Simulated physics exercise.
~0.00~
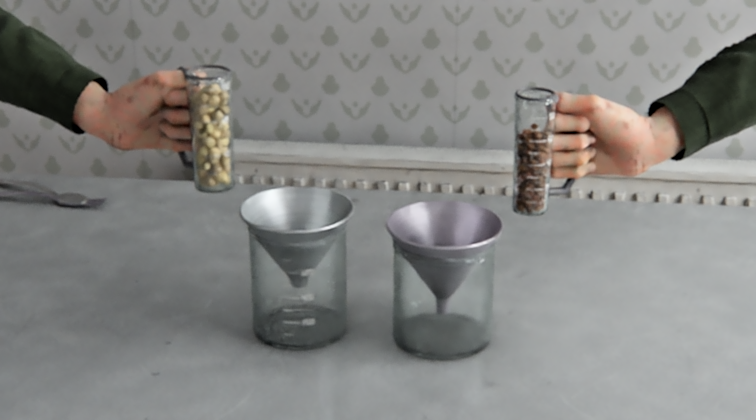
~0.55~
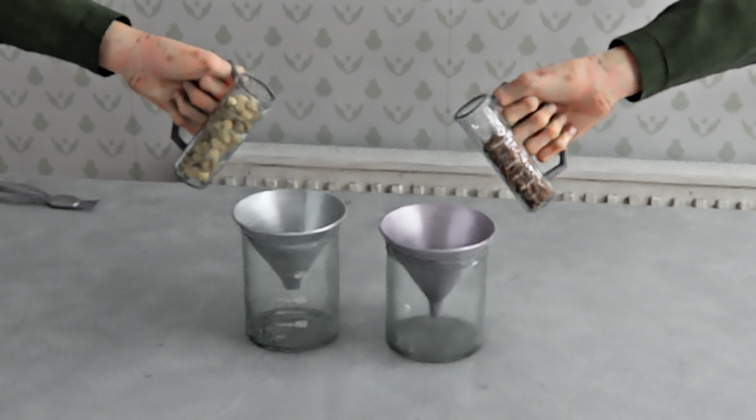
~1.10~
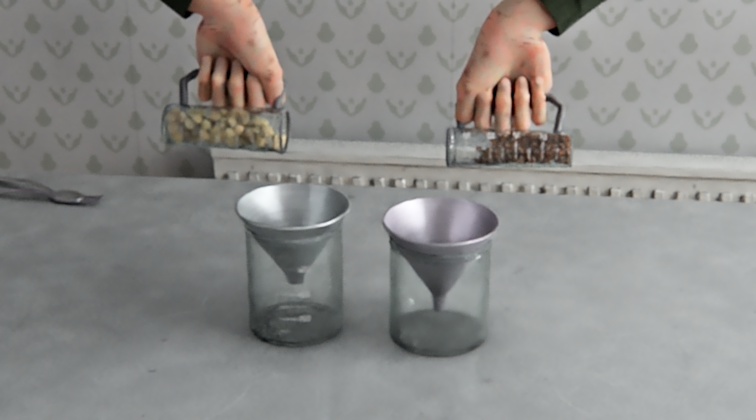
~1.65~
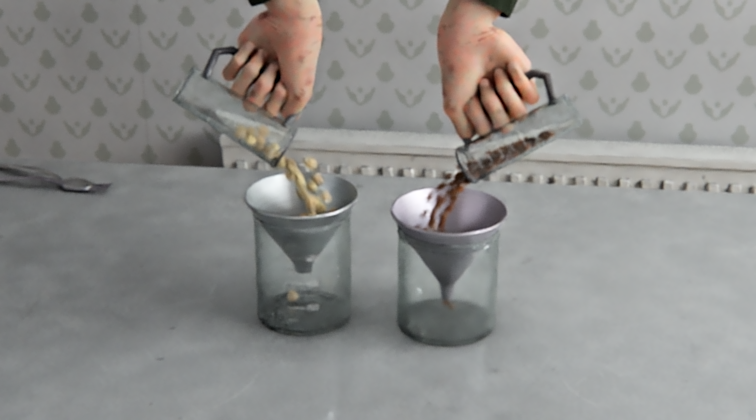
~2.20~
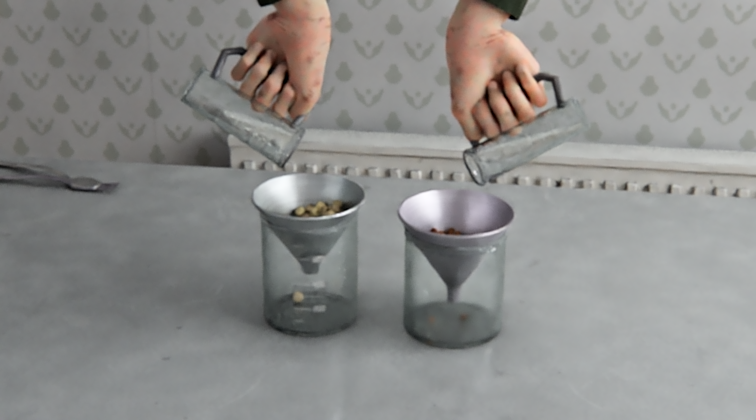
Two hands tipping cups of pale and dark brown pieces into funnels over glass jars, nearly everything ending up stuck in both funnels.
